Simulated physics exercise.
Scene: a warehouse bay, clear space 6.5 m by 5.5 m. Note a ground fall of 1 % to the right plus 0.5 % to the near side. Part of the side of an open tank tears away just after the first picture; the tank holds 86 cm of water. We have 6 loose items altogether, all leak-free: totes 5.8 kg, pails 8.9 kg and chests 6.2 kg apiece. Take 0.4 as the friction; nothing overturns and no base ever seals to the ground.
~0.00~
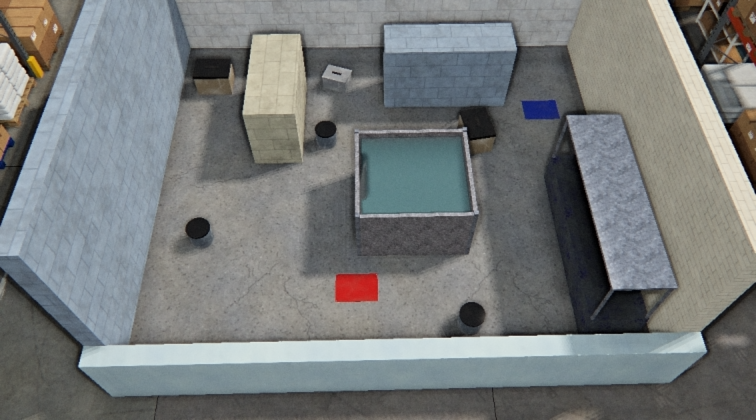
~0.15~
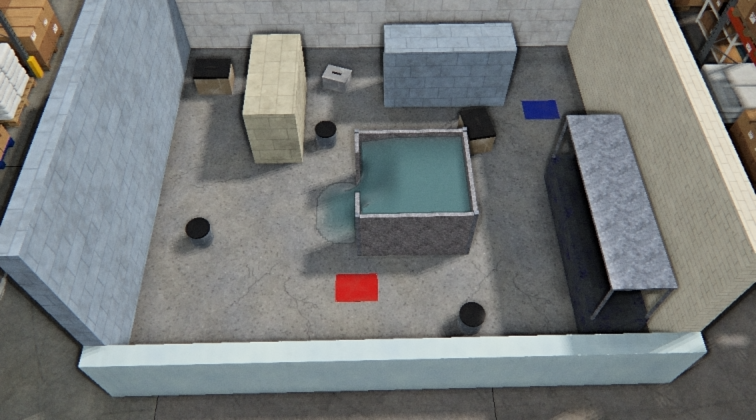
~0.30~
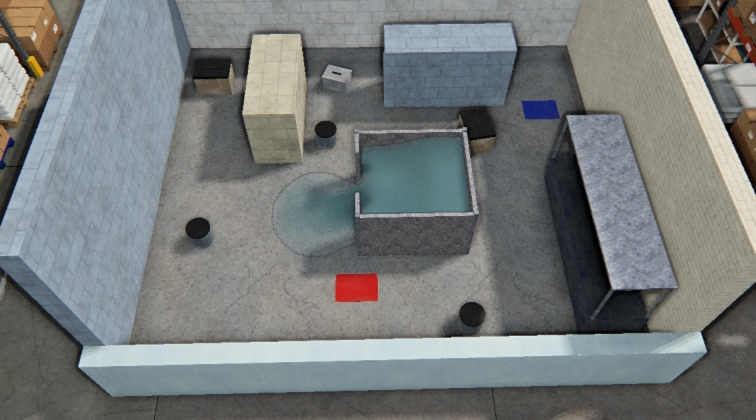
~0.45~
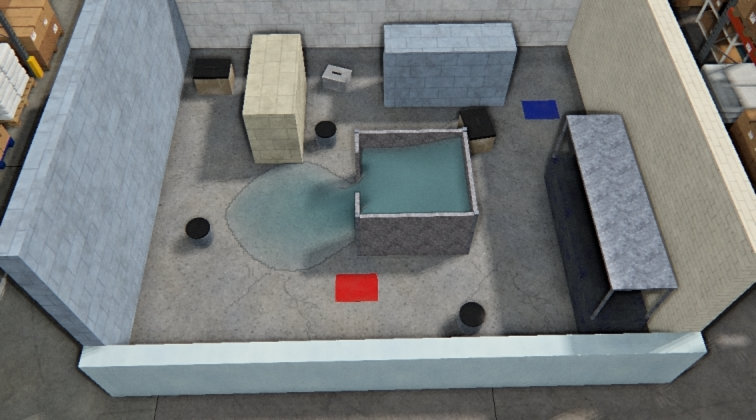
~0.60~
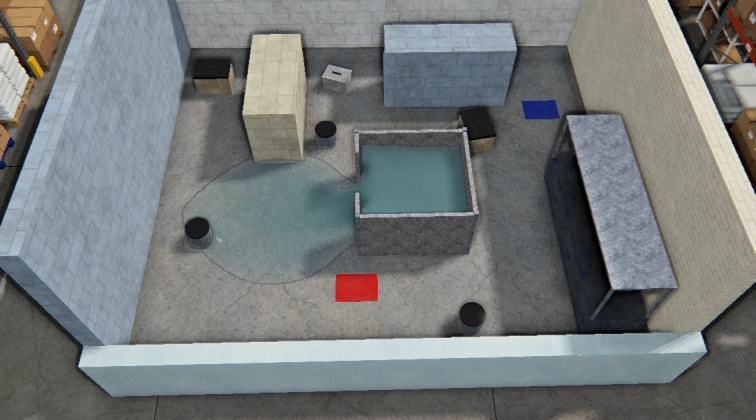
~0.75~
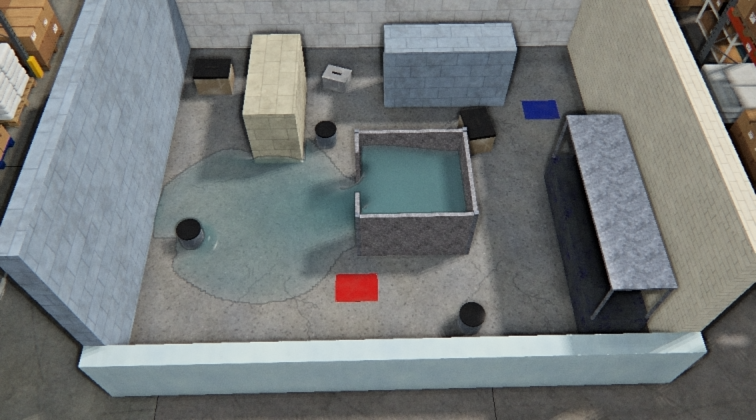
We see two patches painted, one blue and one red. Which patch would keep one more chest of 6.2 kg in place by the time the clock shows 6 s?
The blue patch.
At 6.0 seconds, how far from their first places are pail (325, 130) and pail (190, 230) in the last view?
The first is off by 0 cm, the second by 200 cm.
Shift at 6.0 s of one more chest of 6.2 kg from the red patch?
Around 250 centimetres from the patch.
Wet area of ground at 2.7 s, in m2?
Flooded: Near 15 m2.
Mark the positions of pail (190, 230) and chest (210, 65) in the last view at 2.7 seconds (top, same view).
They should sit about (221, 295) and (252, 42) in the last view.
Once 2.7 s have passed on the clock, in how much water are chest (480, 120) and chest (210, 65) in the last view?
Close to 0 and 7 centimetres.
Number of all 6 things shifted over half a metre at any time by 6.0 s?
The tally stands at 4.
After 1.2 s on blue it would be 0 cm off in 0 cm of water; on red it would be 0 cm off in 0 cm of water.
After 2.7 s on blue it would be 0 cm off in 0 cm of water; on red it would be 0 cm off in 0 cm of water.
After 4.2 s on blue it would be 0 cm off in 0 cm of water; on red it would be 67 cm off in 6 cm of water.
After 6.0 s on blue it would be 0 cm off in 0 cm of water; on red it would be 253 cm off in 7 cm of water.
